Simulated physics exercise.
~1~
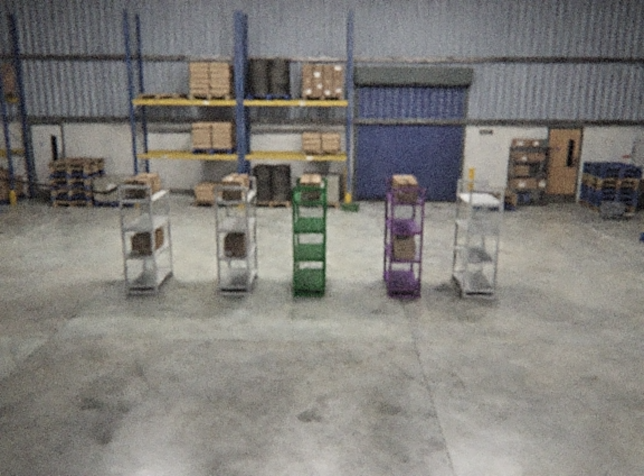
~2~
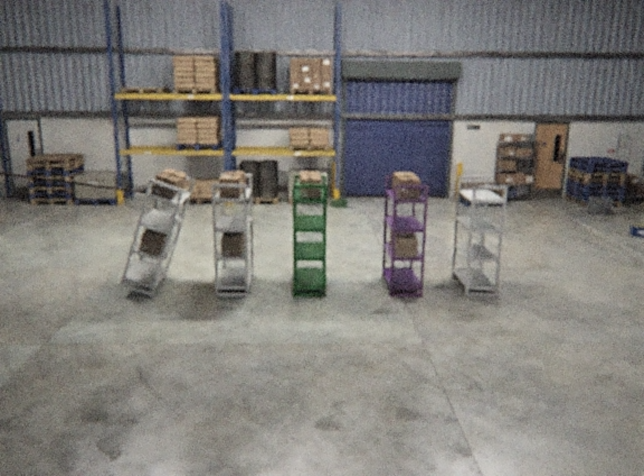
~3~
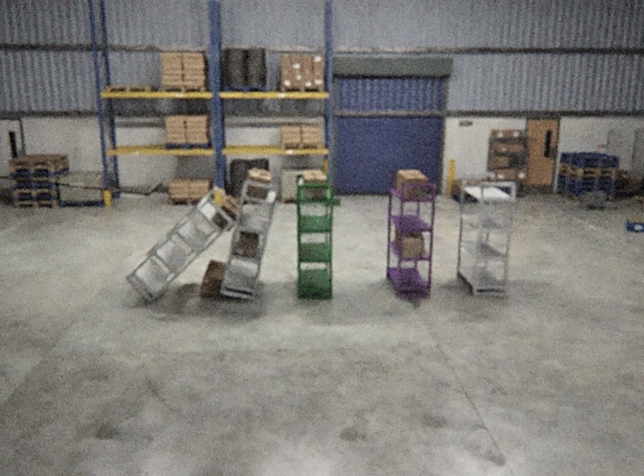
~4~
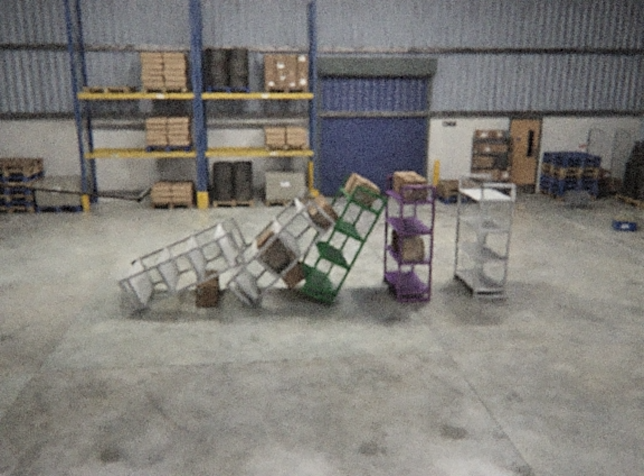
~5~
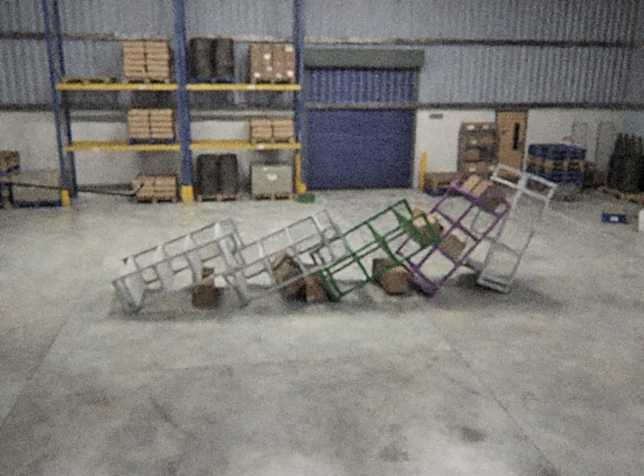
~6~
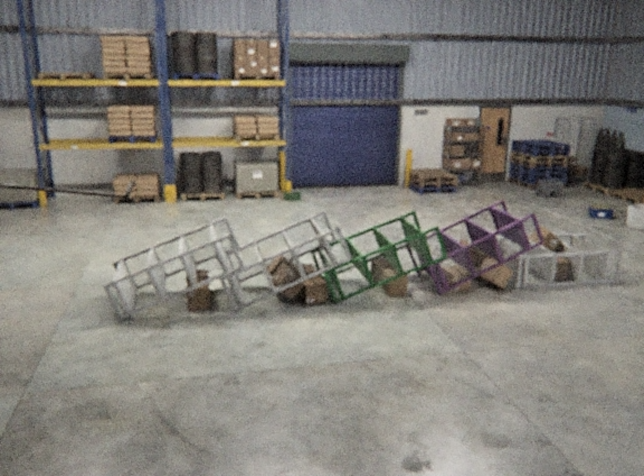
Five open shelf units topple one after another to the right, spilling cartons, until none stands.
